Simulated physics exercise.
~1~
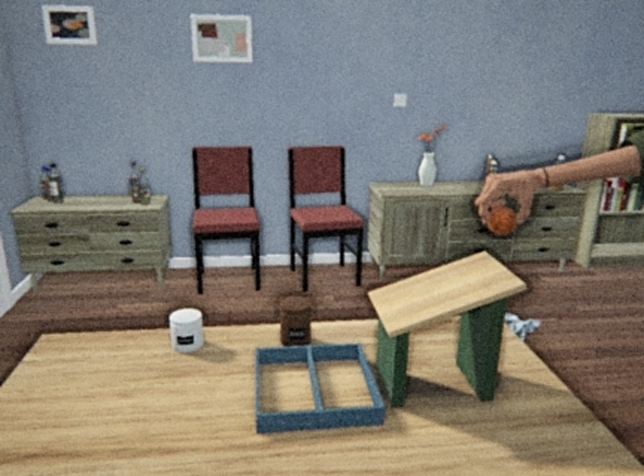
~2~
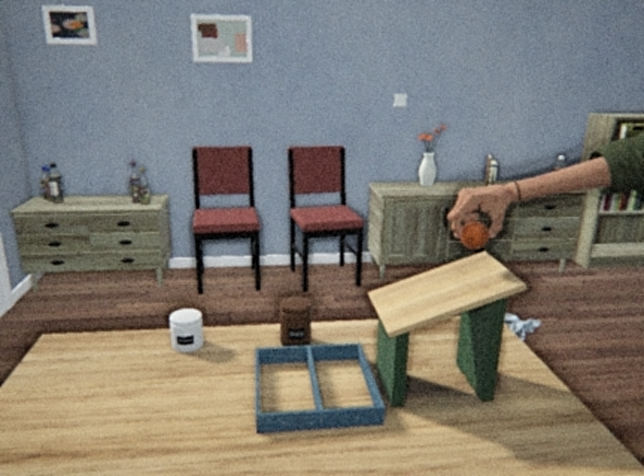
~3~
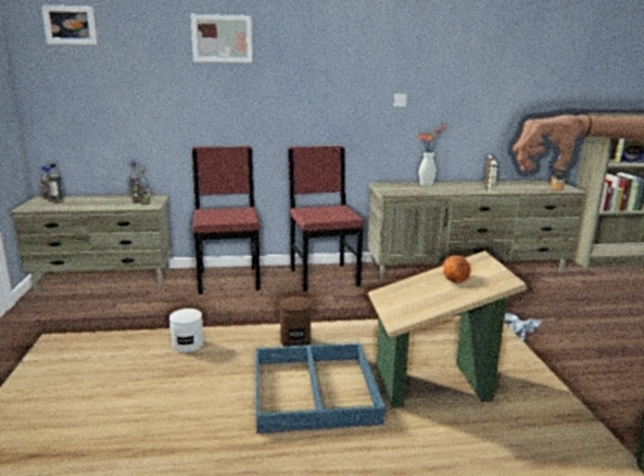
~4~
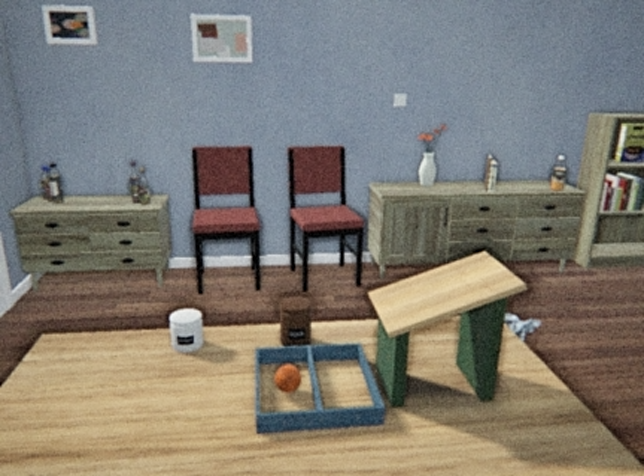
The orange ball, released by a hand, rolls left down the slanted board into the tray's farther bay.
